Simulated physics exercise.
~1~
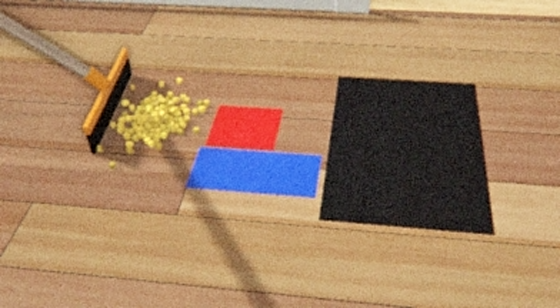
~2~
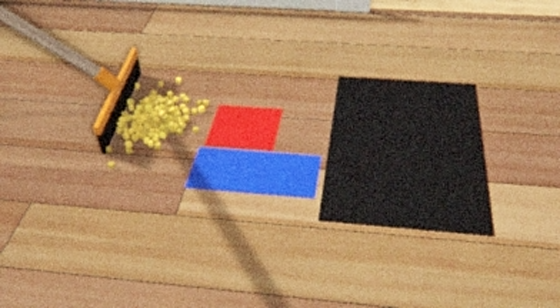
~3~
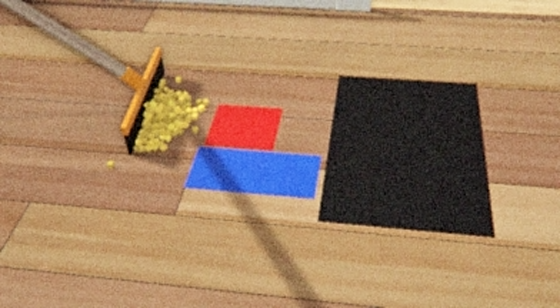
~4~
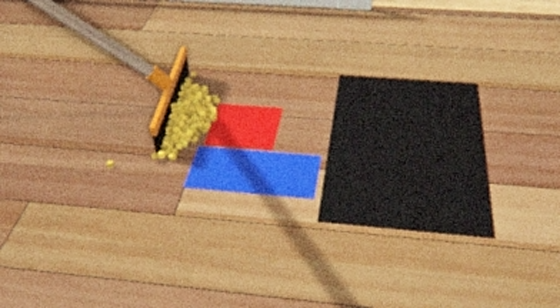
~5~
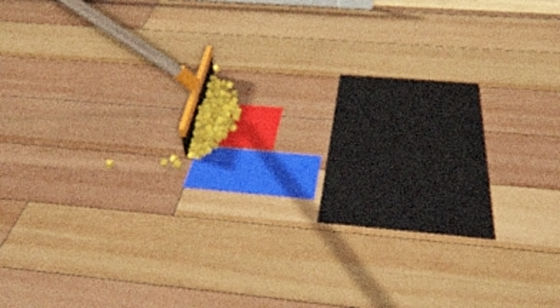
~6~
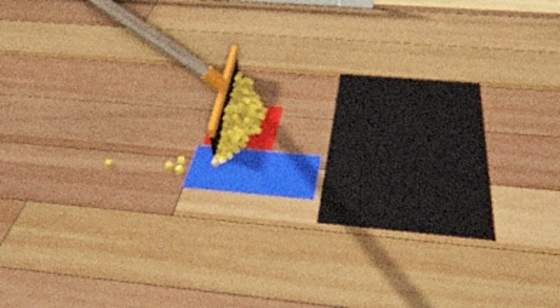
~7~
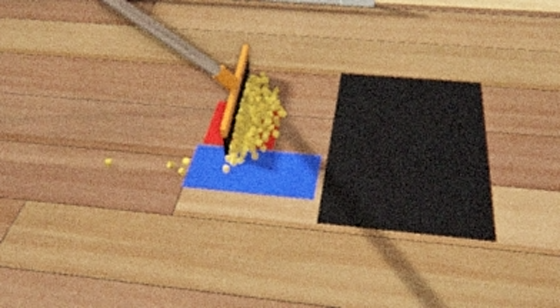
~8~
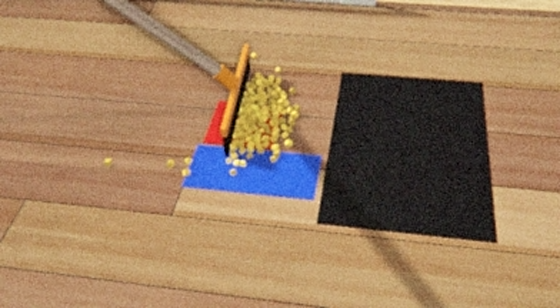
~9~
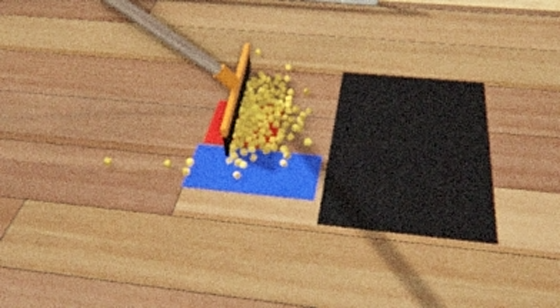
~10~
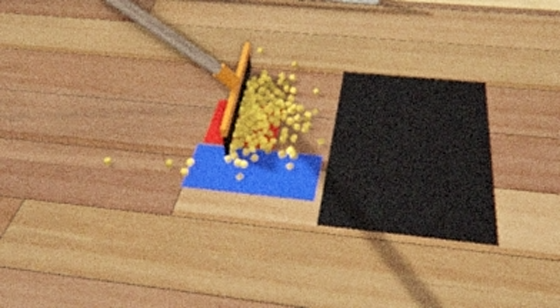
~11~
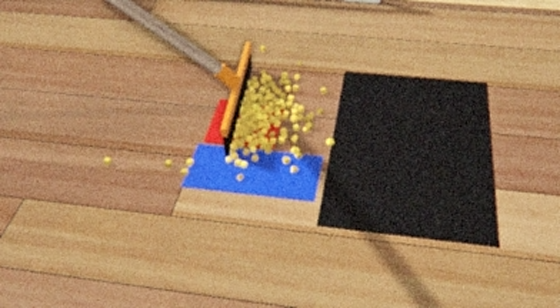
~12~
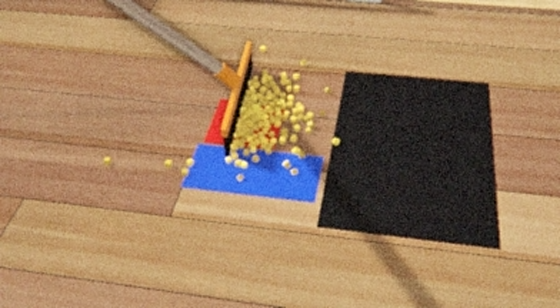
On a wooden floor, an orange squeegee pushes a heap of small yellow pieces rightwards onto red and blue mats, then stops. The pieces spread a little farther and settle, mostly around the red mat, with a few stragglers left behind and the black mat nearly or entirely clear.
